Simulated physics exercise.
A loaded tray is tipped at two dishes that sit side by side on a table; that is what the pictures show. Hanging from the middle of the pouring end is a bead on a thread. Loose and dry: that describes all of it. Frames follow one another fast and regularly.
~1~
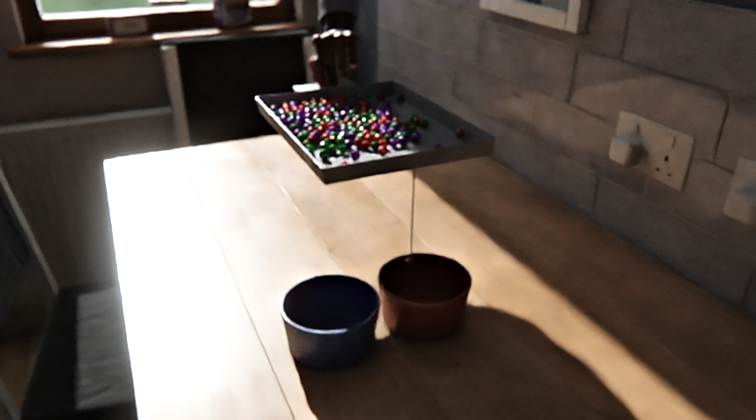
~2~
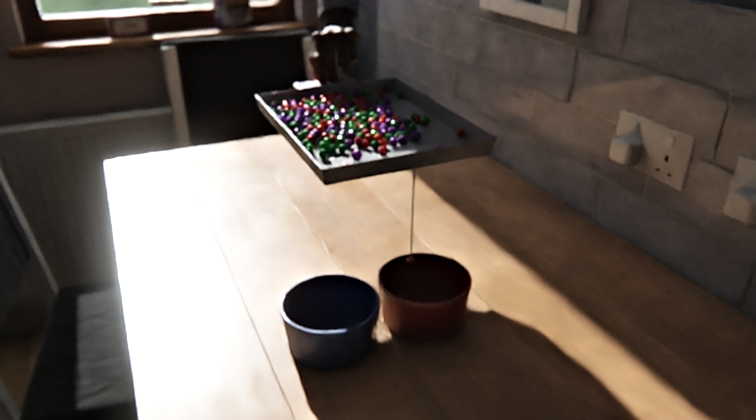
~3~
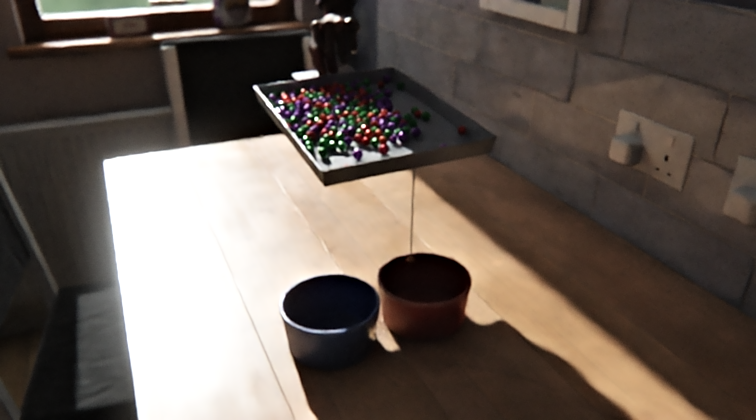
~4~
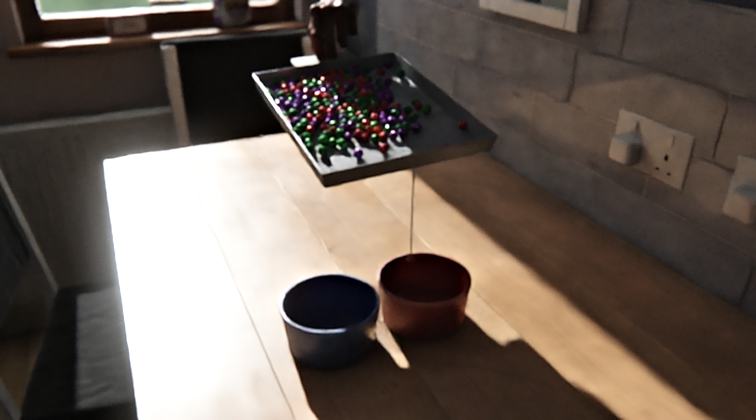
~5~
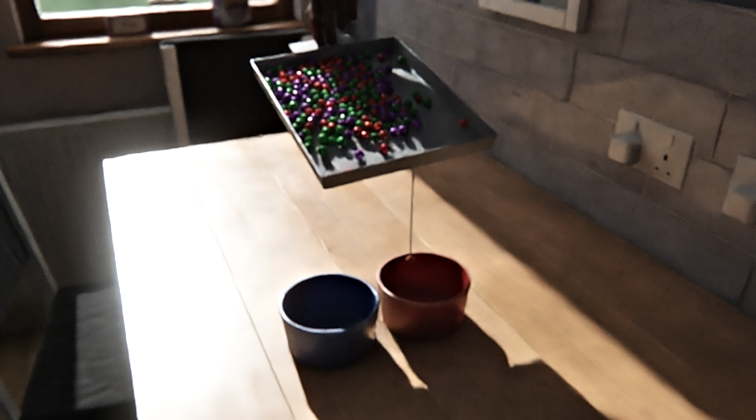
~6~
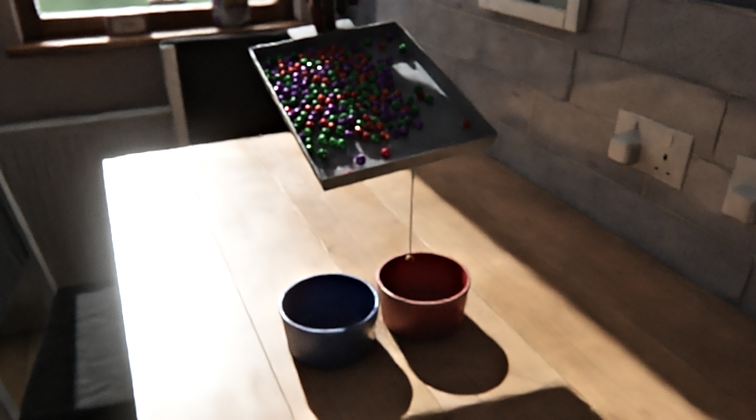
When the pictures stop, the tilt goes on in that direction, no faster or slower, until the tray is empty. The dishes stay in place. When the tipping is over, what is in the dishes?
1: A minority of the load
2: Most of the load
2.
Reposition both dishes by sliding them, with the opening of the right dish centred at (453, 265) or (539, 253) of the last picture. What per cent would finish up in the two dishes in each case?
50 per cent the first time, 0 per cent the second time.
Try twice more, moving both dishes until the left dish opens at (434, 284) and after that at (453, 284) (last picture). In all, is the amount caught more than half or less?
Result - try one, below the halfway mark; try two, below the halfway mark.
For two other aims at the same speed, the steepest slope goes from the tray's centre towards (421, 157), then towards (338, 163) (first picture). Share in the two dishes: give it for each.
About 20 % and 90 %.
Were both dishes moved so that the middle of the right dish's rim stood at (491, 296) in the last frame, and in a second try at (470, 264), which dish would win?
Placement one: The left-positioned dish. Placement two: The left-positioned dish.
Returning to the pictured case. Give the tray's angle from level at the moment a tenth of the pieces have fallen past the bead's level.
My estimate is some 65 degrees.
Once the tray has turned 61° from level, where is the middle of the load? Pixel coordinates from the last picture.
I'd put the middle of the pieces at roughly (369, 164).
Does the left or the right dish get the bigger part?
More winds up in the leftward dish.
Just after the last frame, tray tipped steeply; the larger part on the tray; just a few in the left dish; just a few in the right dish; just a few outside both; about a tenth in the air.
A moment on, tray tipped right over; roughly a quarter on the tray; roughly a third in the left dish; about a tenth in the right dish; roughly a quarter outside both; roughly a quarter in the air.
Further on, tray tipped past a quarter turn; roughly half in the left dish; about a tenth in the right dish; roughly a third outside both.
When it is over, tray tipped past a quarter turn; roughly half in the left dish; about a tenth in the right dish; roughly a third outside both.
